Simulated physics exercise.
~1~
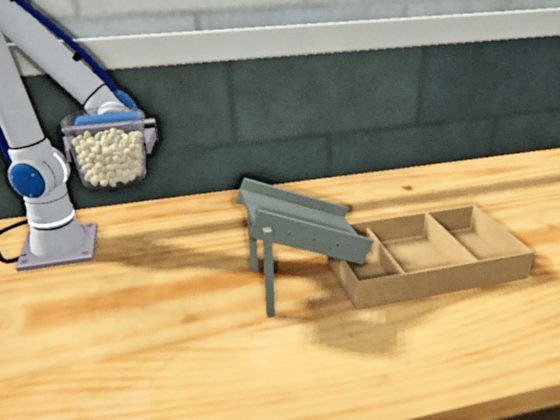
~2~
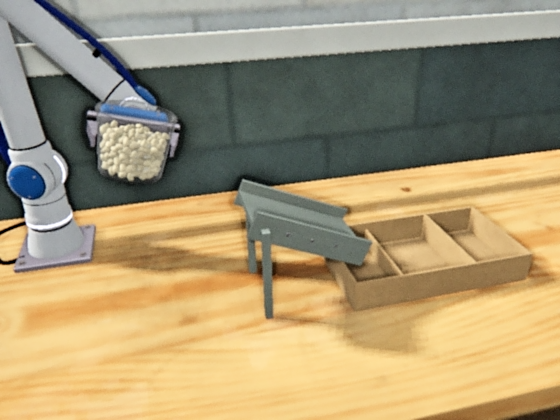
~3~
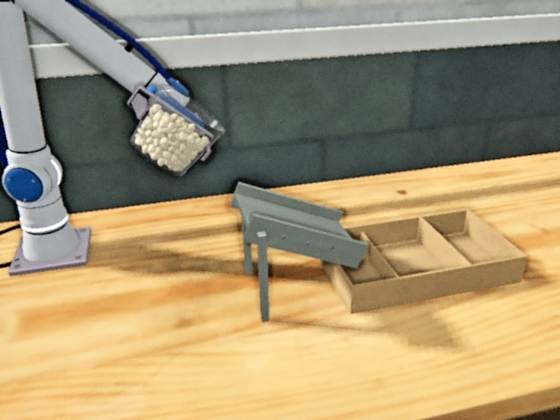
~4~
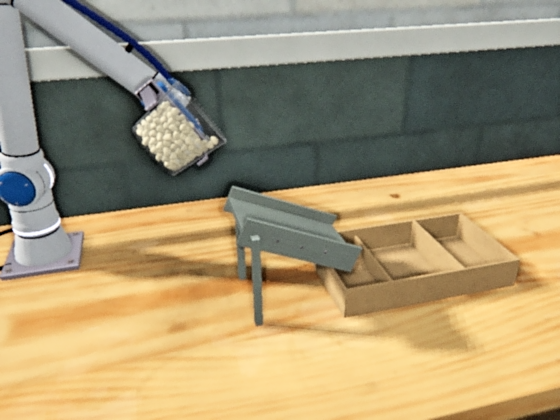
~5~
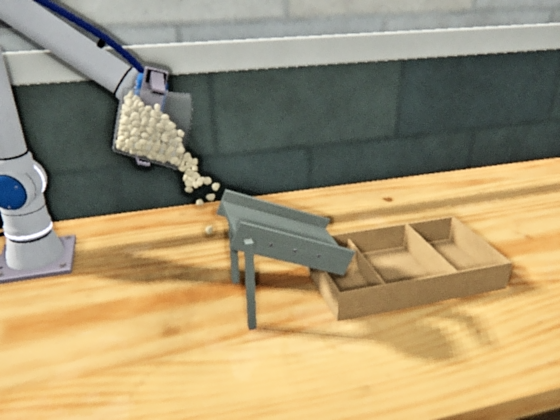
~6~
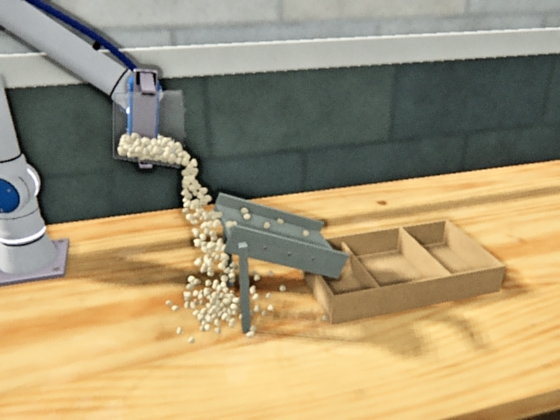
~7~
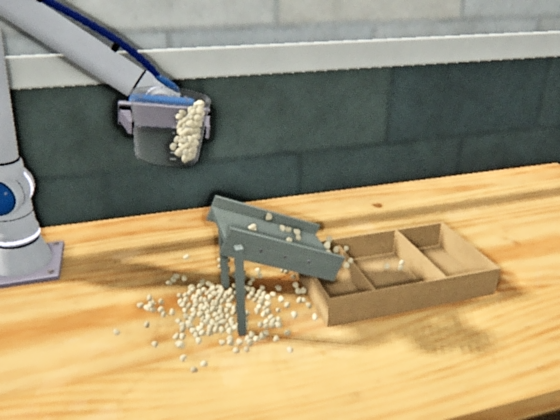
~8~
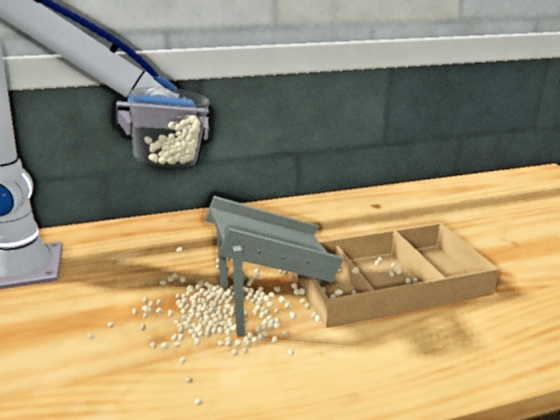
A white and blue robot arm holds a clear cup heaped with pale dried beans at the left of a light wooden table, seen from slightly above against a dark block wall. A grey chute on legs stands in the middle, sloping down to a tan open box with three compartments on the right. The arm carries the cup rightward, tilting it, then draws back a little and tips it over. Beans pour onto the chute's upper end, many spilling beneath it. The cup swings back nearly upright, still holding some, while most lie scattered on the table and a few reach the box.
